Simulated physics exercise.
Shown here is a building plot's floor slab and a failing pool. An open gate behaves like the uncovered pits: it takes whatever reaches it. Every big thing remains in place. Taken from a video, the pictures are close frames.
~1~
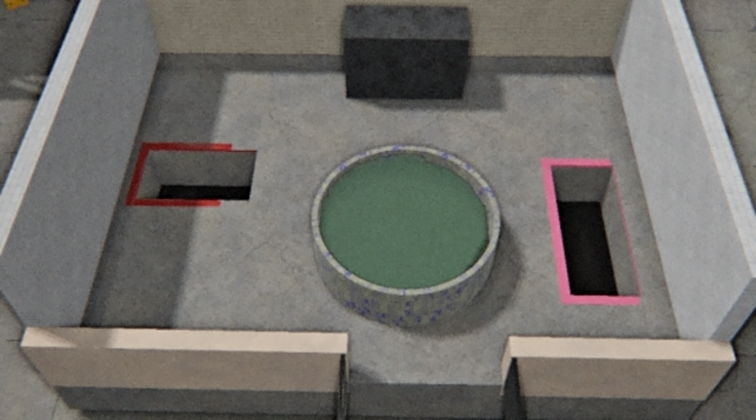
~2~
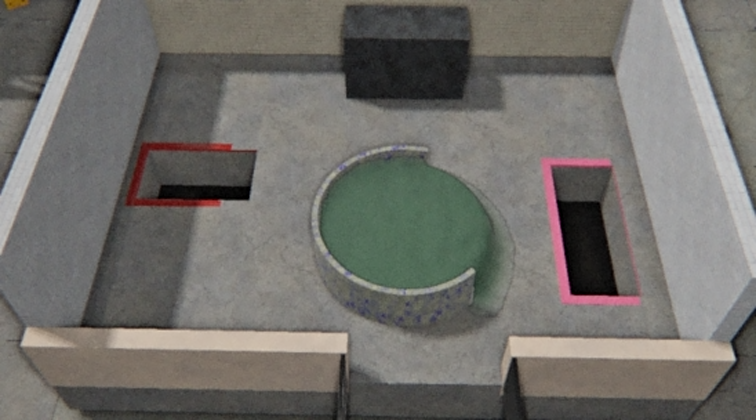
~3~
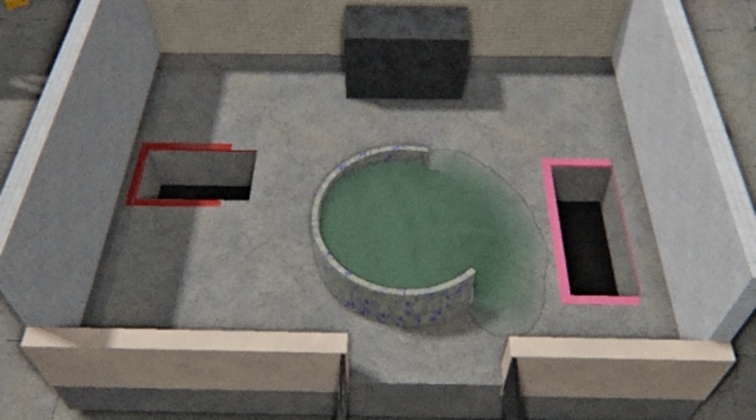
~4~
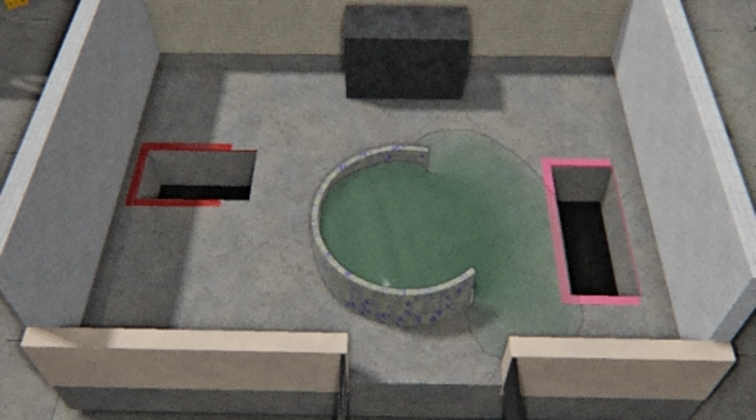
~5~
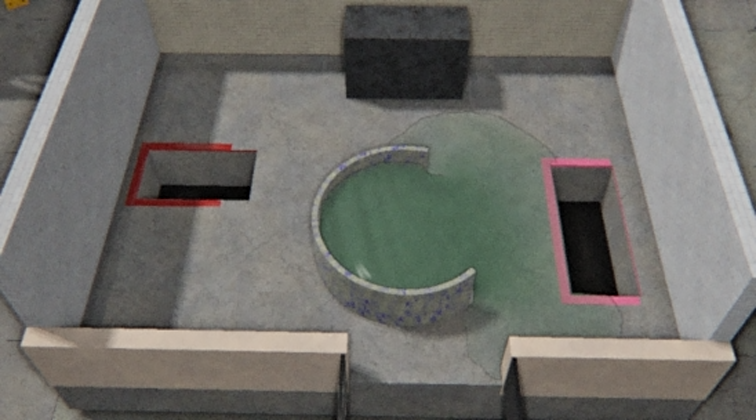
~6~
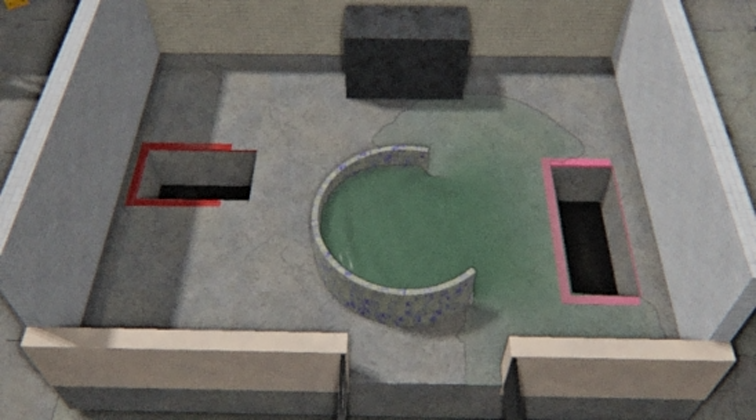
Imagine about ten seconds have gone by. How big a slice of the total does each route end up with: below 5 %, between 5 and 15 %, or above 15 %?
Final slices - gate: Below 5 %, red pit: Below 5 %, pink pit: Above 15 %.
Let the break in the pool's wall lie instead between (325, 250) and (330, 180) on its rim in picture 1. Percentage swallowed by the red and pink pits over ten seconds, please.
Red 60 %, pink 0 %.
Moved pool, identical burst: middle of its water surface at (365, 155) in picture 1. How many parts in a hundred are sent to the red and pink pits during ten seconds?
Within ten seconds the red pit collects 4 percent of the total and the pink pit 60 percent.
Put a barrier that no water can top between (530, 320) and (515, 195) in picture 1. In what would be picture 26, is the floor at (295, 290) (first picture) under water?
Waterless.
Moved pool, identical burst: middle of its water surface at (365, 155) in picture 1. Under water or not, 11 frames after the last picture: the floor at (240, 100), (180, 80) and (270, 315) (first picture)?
So, first one stays dry, second one stays dry, third one stays dry.
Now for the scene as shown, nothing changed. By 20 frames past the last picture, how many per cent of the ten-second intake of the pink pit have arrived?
Near 70 per cent, give or take.
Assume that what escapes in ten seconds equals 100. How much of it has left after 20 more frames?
My reading is about 65 per cent.
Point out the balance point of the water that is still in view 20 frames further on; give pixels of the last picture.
Estimate: (498, 193).
A moment on, water covers 35 % of the floor; the gate 0 %, the red pit 0 %, the pink pit 18 %.
Next, water covers 35 % of the floor; the gate 0 %, the red pit 0 %, the pink pit 34 %.
Then, water covers 35 % of the floor; the gate 0 %, the red pit 0 %, the pink pit 49 %.
Later, water covers 55 % of the floor; the gate 1 %, the red pit 0 %, the pink pit 63 %.
In the end, water covers 60 % of the floor; the gate 1 %, the red pit 2 %, the pink pit 71 %.
